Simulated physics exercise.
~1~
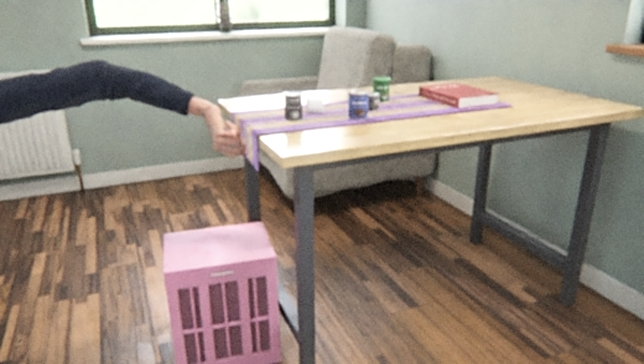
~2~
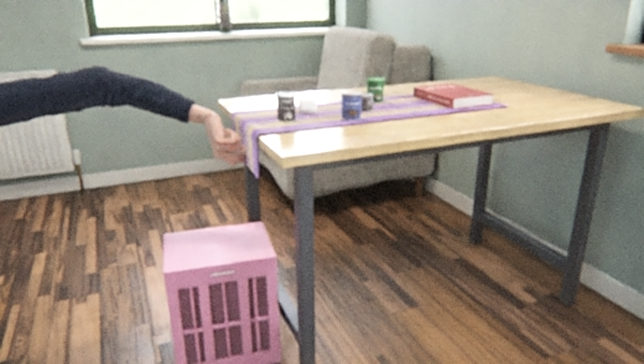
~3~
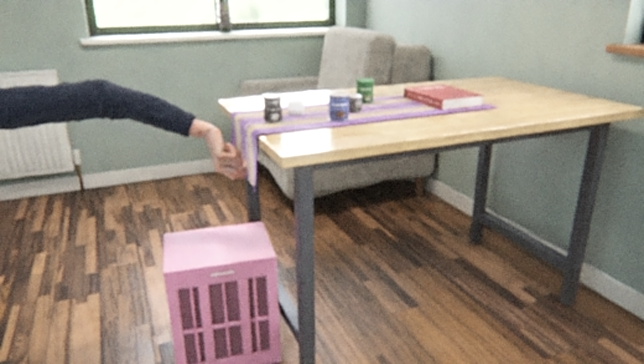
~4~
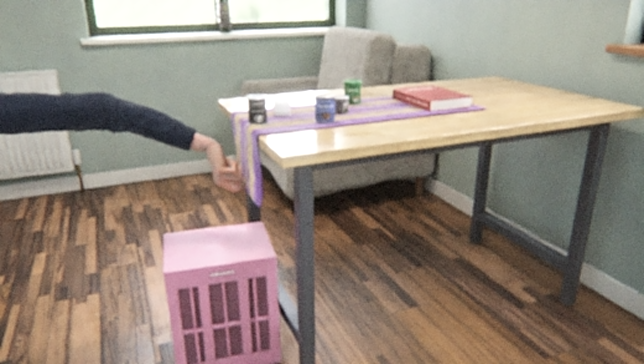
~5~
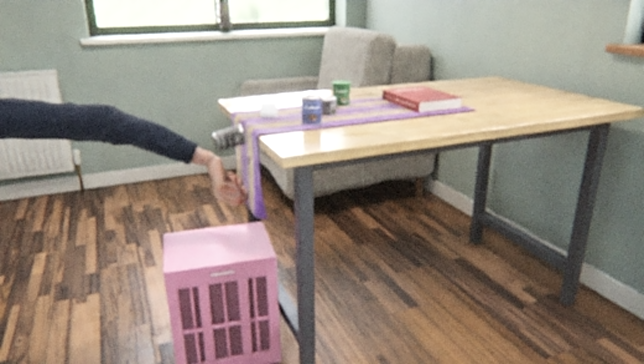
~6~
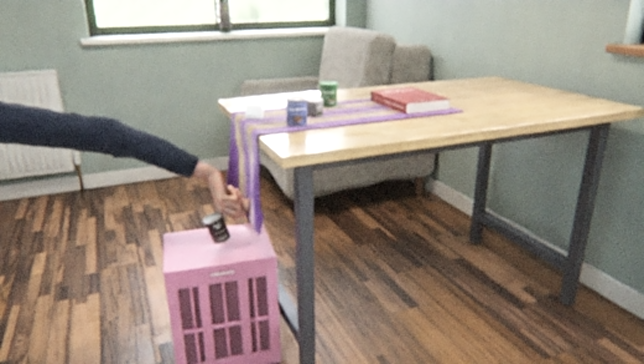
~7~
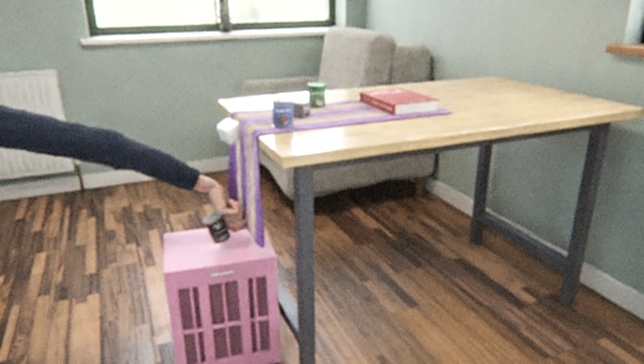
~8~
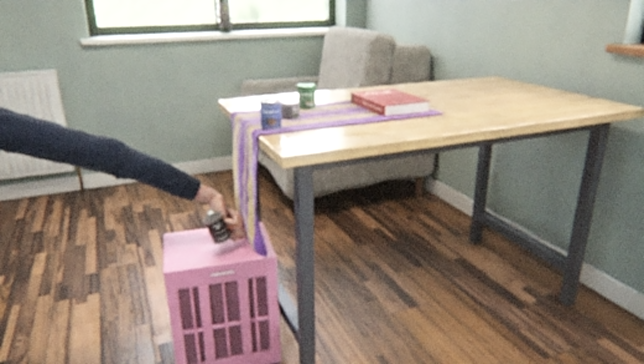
An arm in a dark sleeve pulled a purple scarf down over the table's left end, drawing small pots and a red book along, until a black can and then a white object dropped off, the can landing on the pink crate below.
